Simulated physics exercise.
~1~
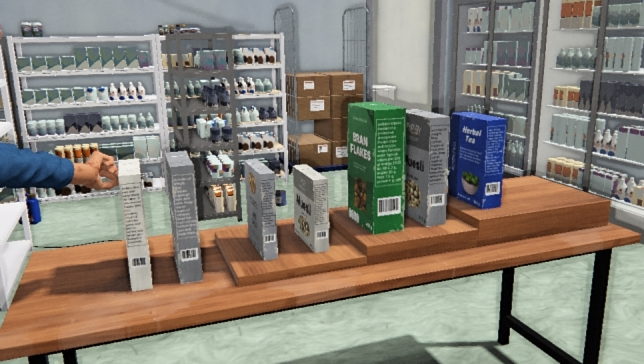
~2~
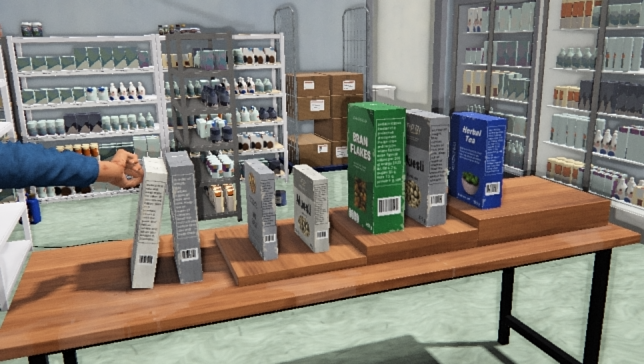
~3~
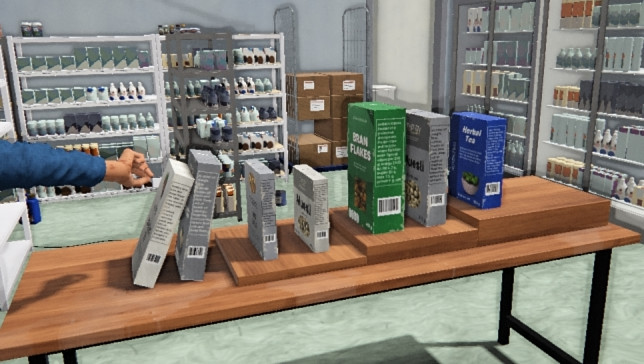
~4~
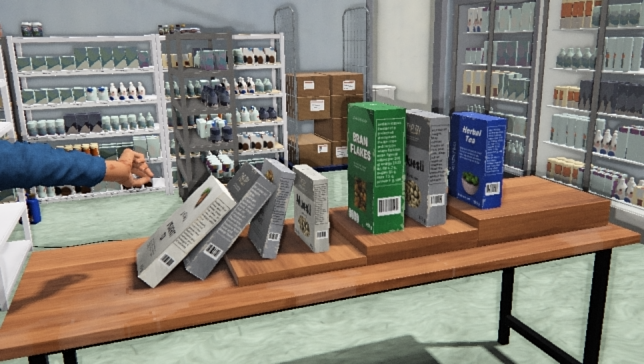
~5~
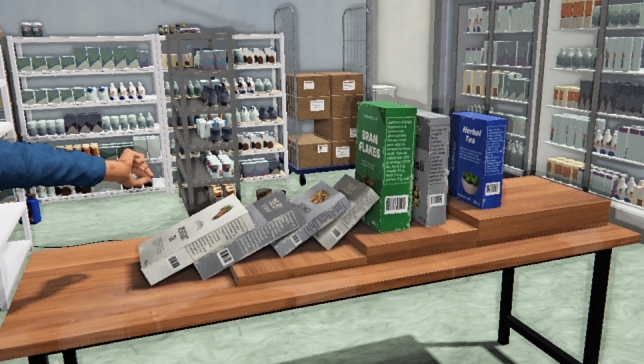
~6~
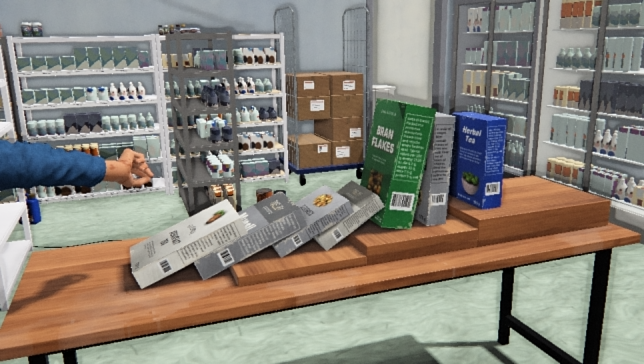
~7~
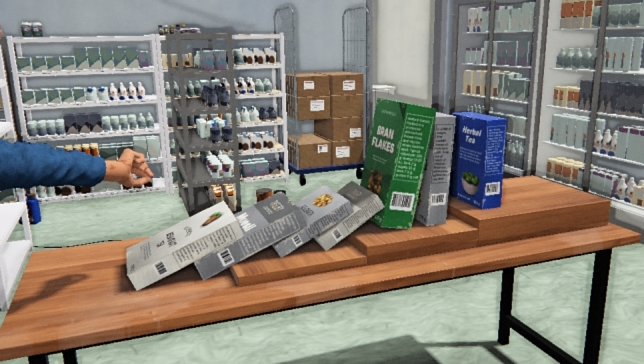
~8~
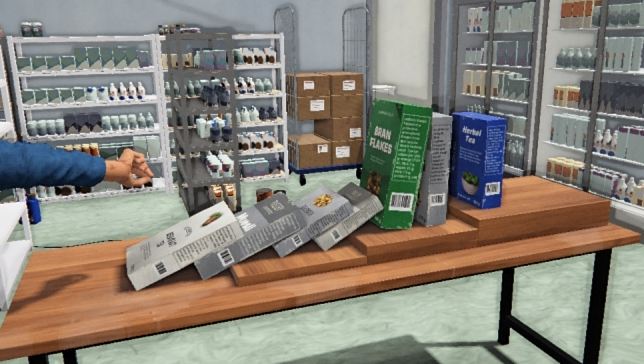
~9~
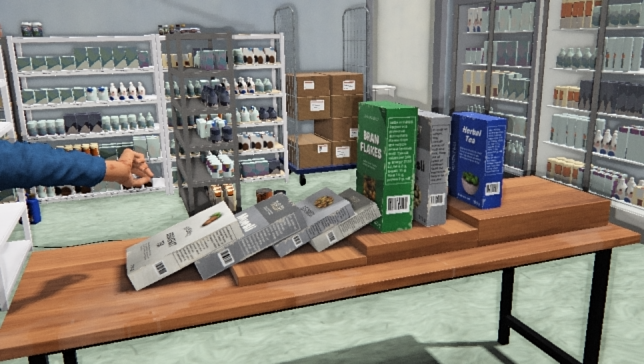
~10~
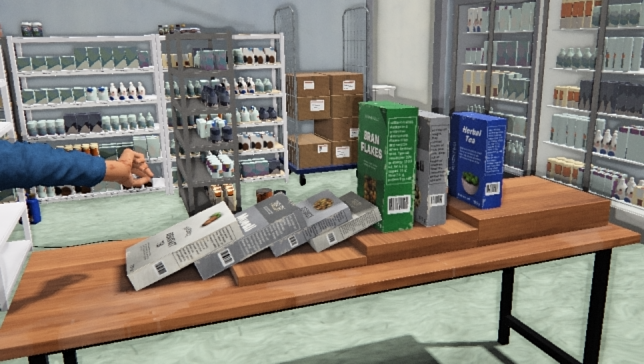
In the video, a hand tips the leftmost of seven boxes standing on a stepped wooden table, and the four gray and white boxes on the left topple rightward. The green box rocks, then settles upright beside a gray box and the unmoved blue one.
